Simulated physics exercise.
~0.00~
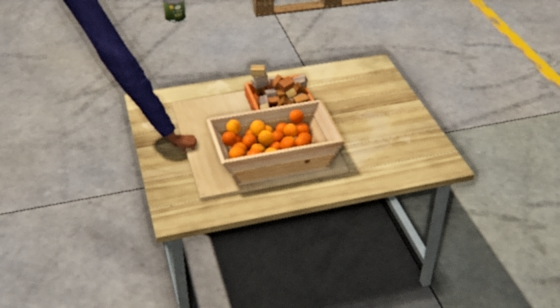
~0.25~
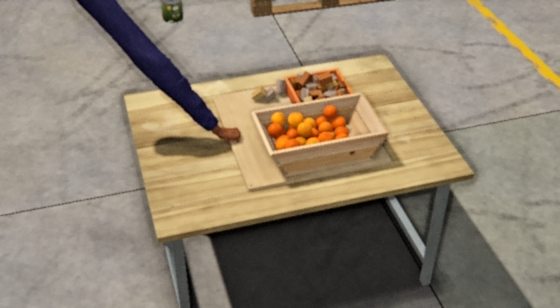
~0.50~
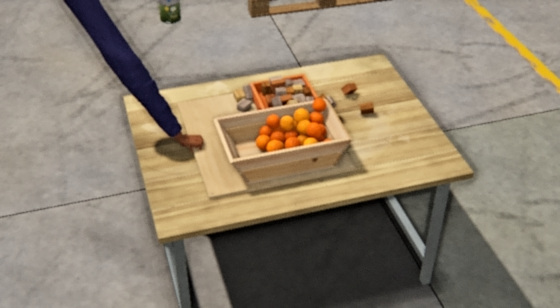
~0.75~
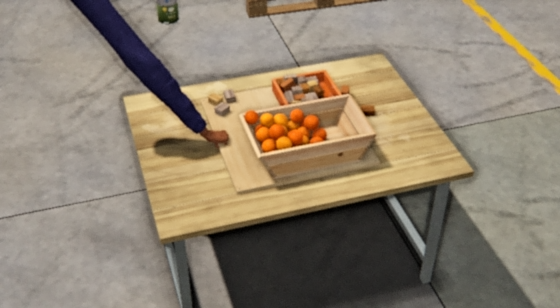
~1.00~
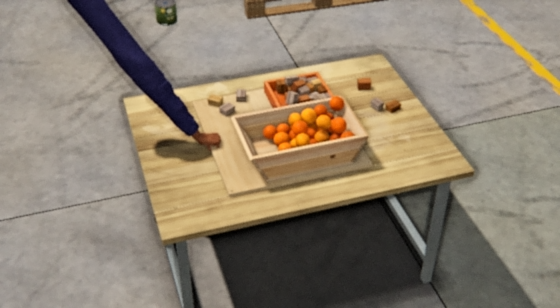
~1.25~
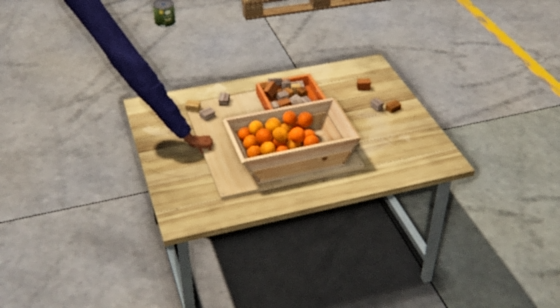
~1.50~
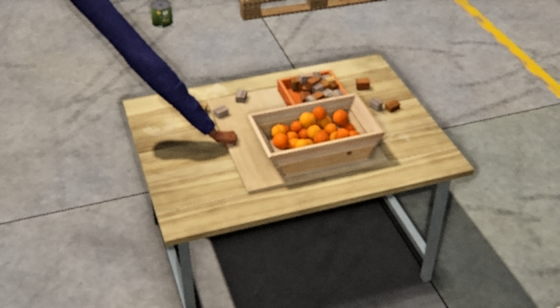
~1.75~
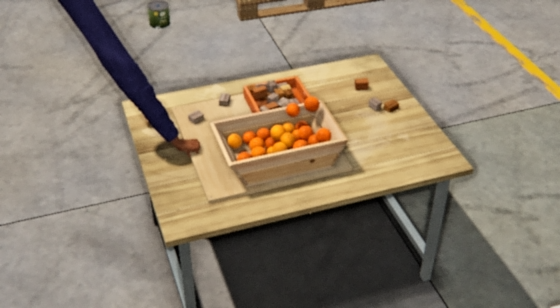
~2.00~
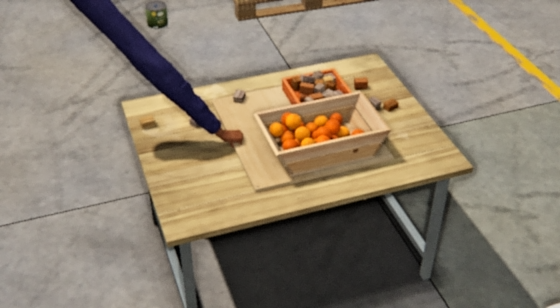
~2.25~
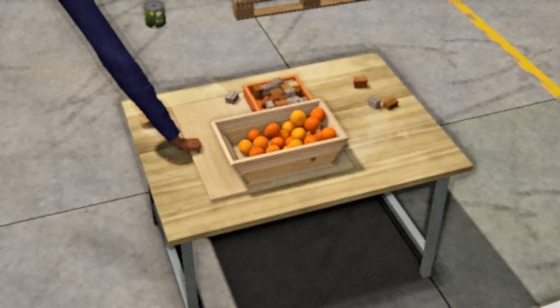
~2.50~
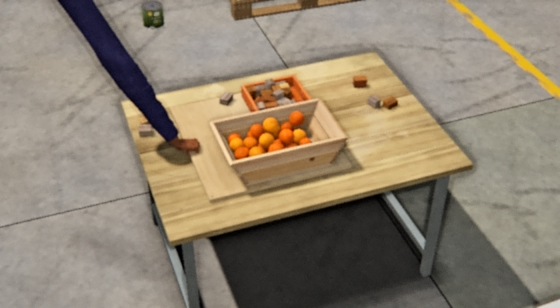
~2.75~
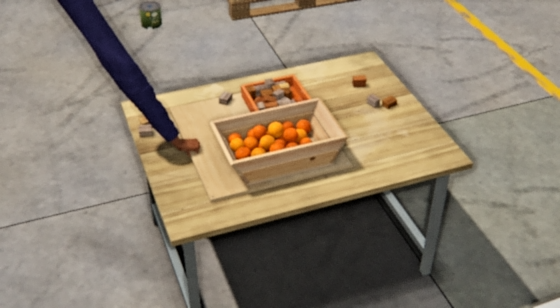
A wooden crate full of oranges sits on a pale board on a wooden table, with a smaller orange crate of wooden blocks behind it, seen from above on a grey concrete floor with a yellow line at right. A dark-sleeved arm reaches in from the upper left and slides the board right and left repeatedly. Early on, several blocks spill from the orange crate onto the tabletop on both sides. As the sliding continues, the oranges shift about but stay inside. Finally the board rests towards the left, the hand beside it, with a few blocks scattered around.
